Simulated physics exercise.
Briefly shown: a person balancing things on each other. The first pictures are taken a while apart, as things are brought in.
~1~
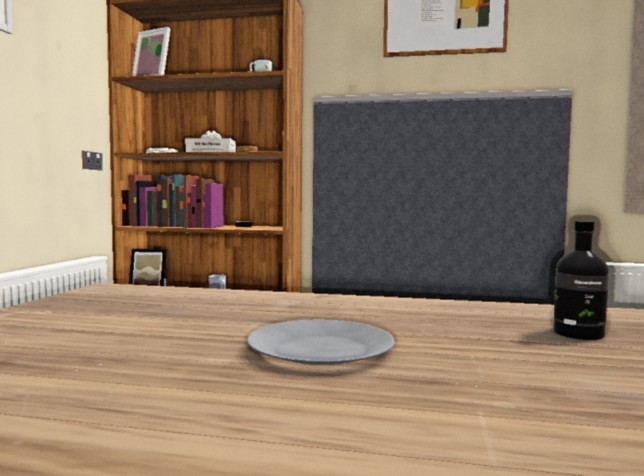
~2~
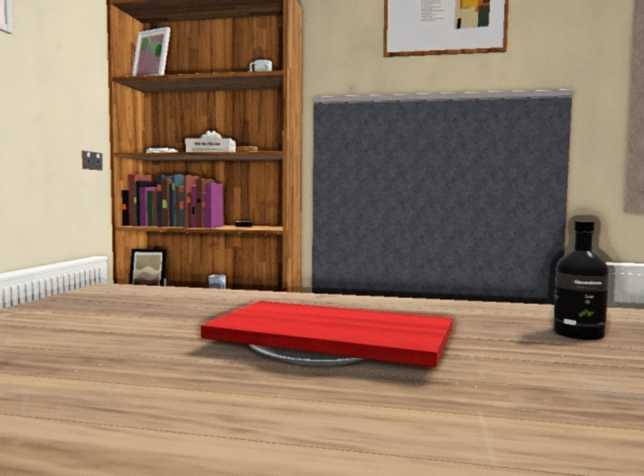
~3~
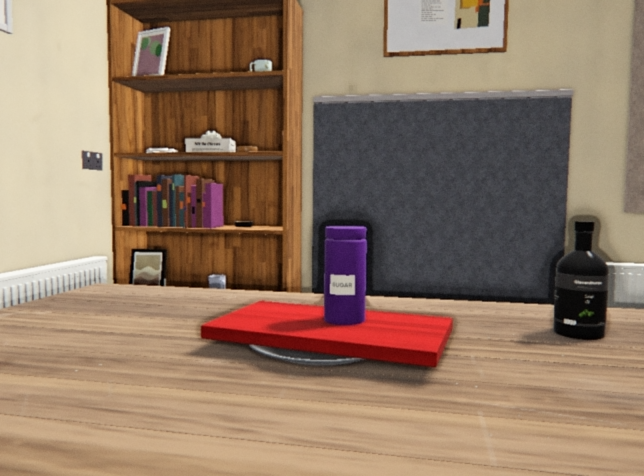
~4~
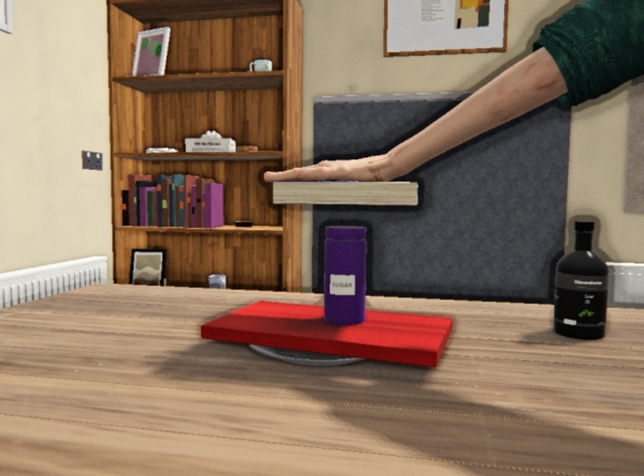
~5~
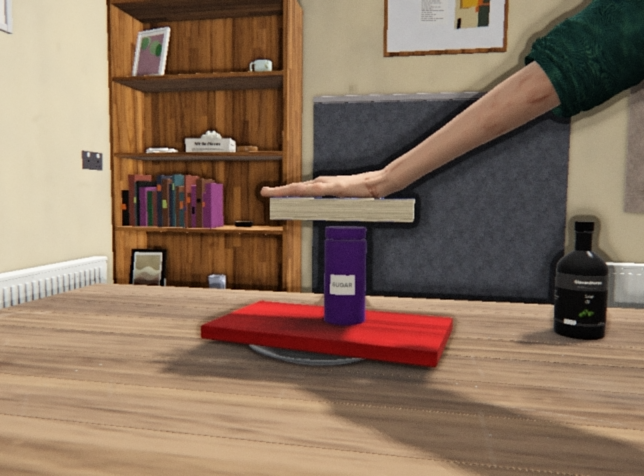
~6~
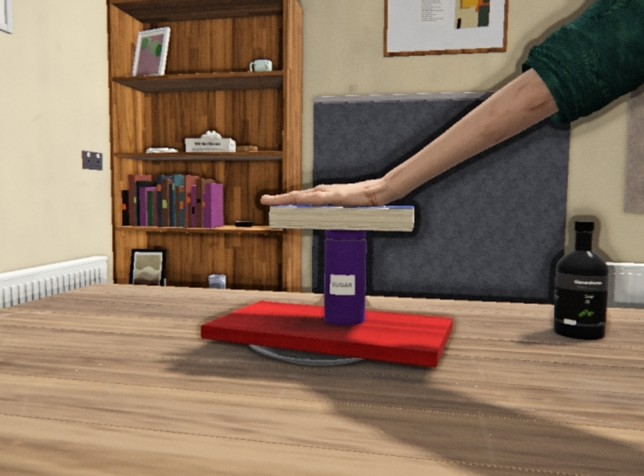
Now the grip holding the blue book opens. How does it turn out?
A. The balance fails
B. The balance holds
The balance holds.
Then, 0.20 s after the last picture, nothing has stirred.
Then, 0.60 s after the last picture, blue book resting near (347, 217).
At rest, all 5 in place. Seen from the same camera at the end, blue book near (347, 217). The pile keeps its balance.
